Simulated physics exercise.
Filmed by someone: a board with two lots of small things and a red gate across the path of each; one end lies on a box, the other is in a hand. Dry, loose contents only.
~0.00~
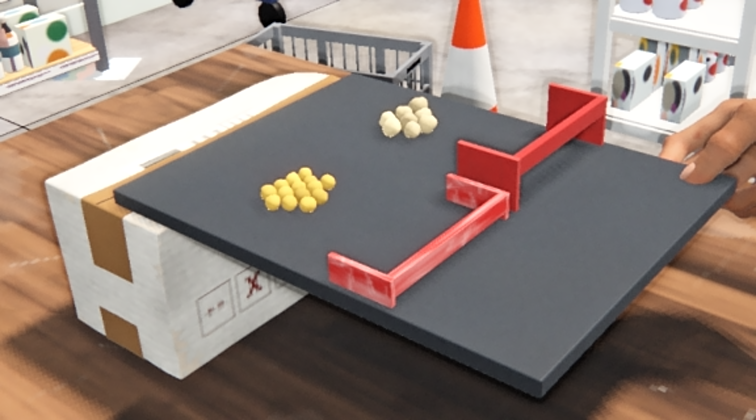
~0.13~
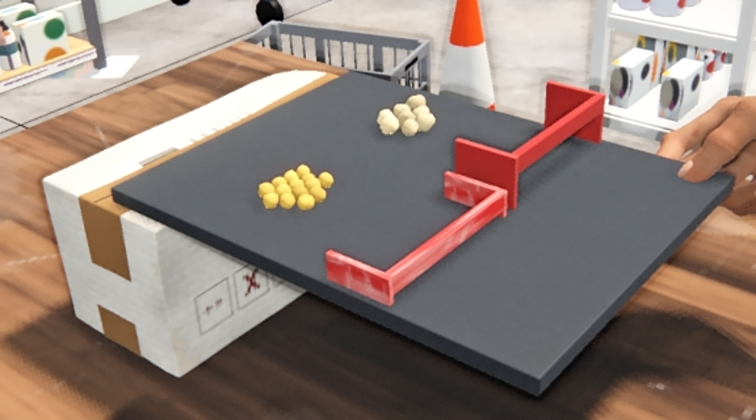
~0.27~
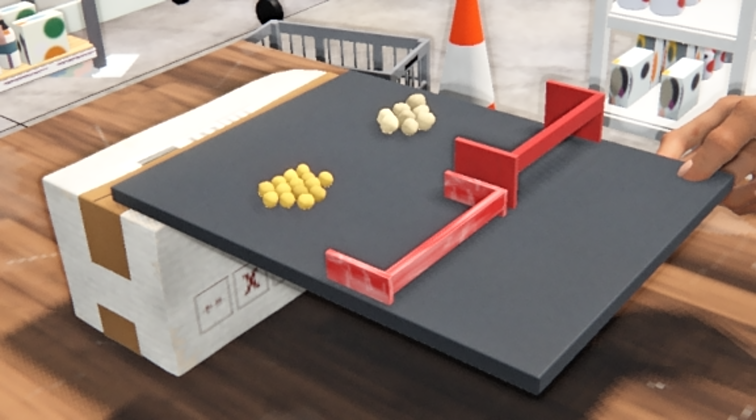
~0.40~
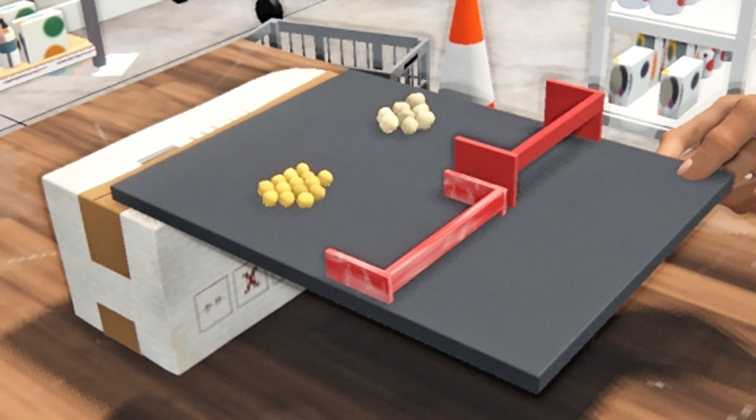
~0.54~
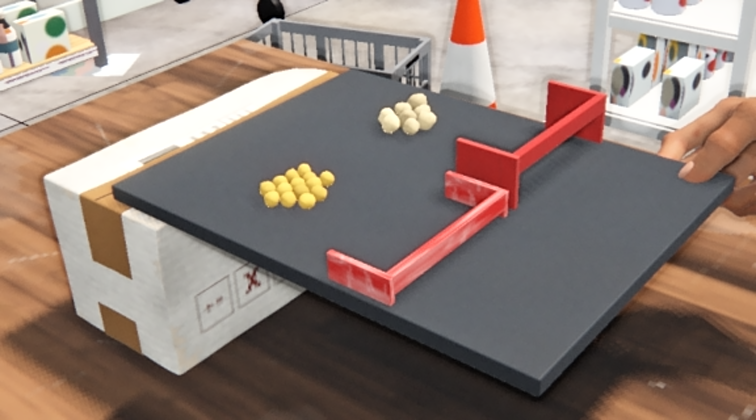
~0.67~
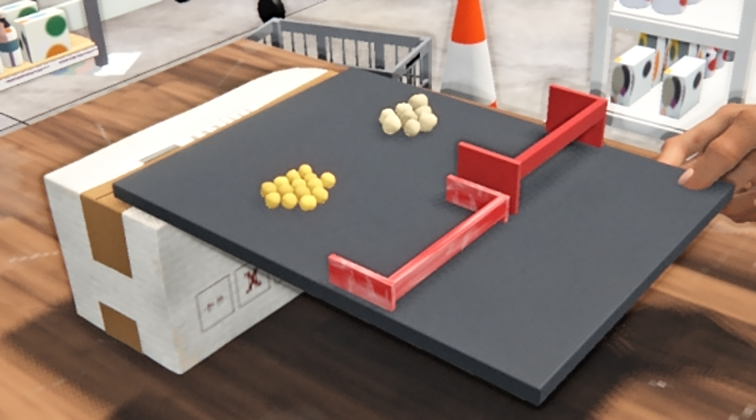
The video shows a hand at the right holding one end of a dark board resting on a white box, with yellow balls, pale pieces and two red gates on it; the held end shifts very slightly, the pieces staying put.
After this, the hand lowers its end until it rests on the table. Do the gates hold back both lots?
At the end, the near batch is going to end up halted. The far batch is going to end up beyond it.
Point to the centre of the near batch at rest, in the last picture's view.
At about (425, 344).
By 1.23 s, board sloping at 11°; near batch where it was; far batch where it was.
By 1.84 s, board sloping at 23°; near batch has reached its gate; far batch about a tenth past its gate.
By 2.55 s, board resting at 27°; near batch has reached its gate; far batch every one past its gate.
When it is over (2.8 s), board resting at 27°; near batch gathered behind its gate; far batch every one past its gate.
